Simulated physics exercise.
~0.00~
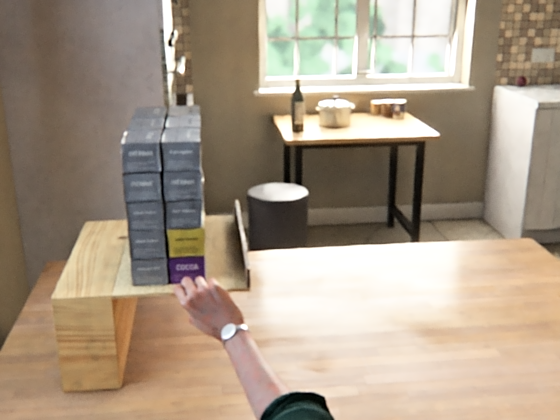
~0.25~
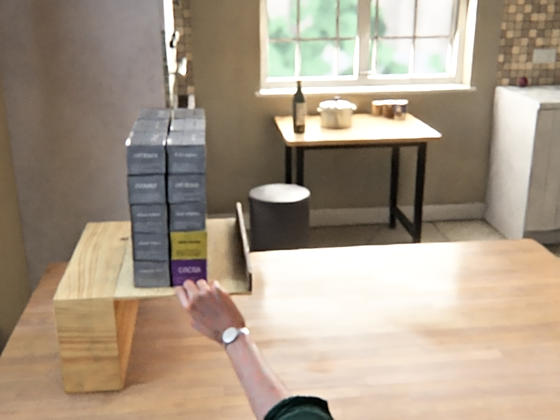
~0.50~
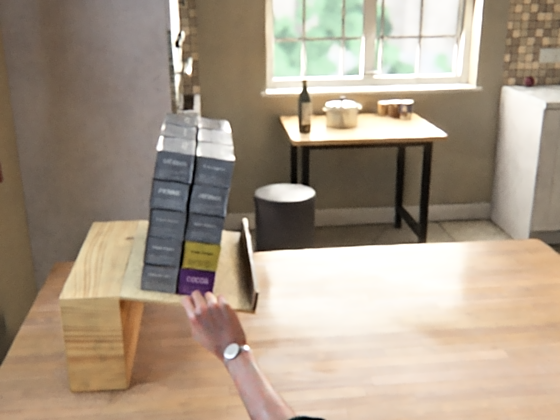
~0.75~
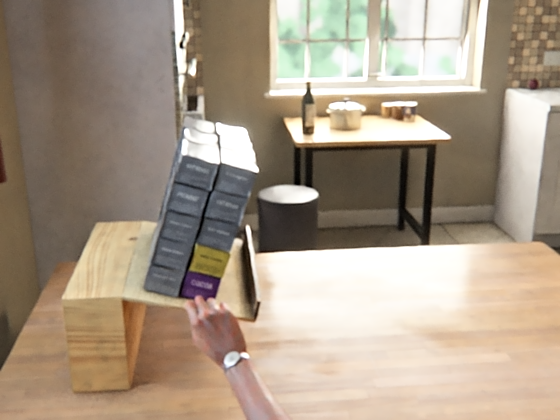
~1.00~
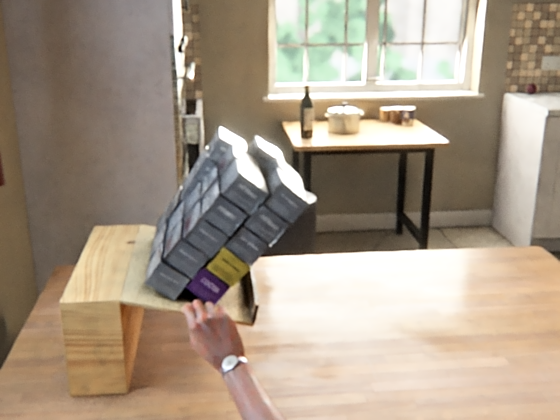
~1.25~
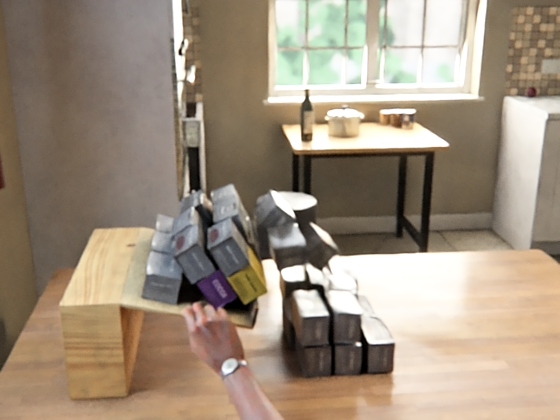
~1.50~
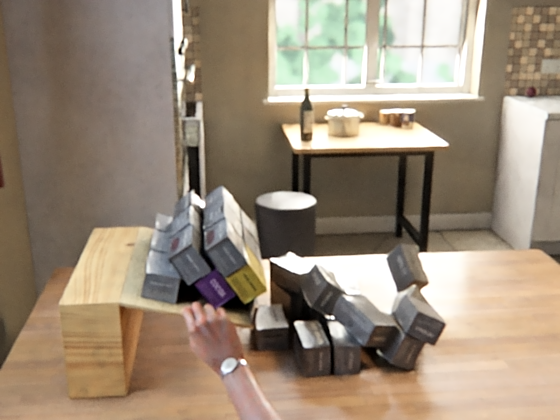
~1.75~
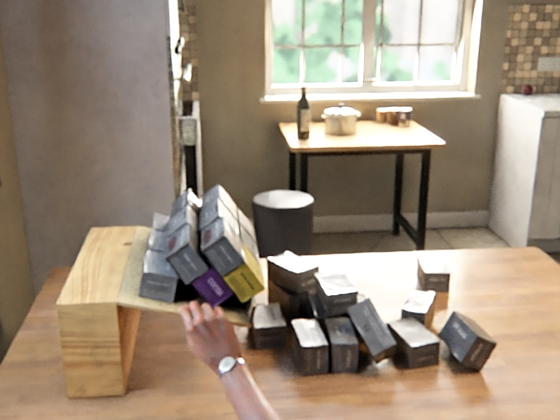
The clip opens on a tall stack of grey packets, with one yellow and one purple near the bottom, standing on a wooden tray while a hand wearing a watch reaches to its edge. The tray tips down toward the right, and the stack begins to lean that way. It leans further and further, the upper packets spreading apart as they swing over the raised lip. The upper part then spills onto the table and the packets tumble and scatter to the right. At the end, the yellow and purple packets remain tilted in a jumbled cluster on the sloping tray.
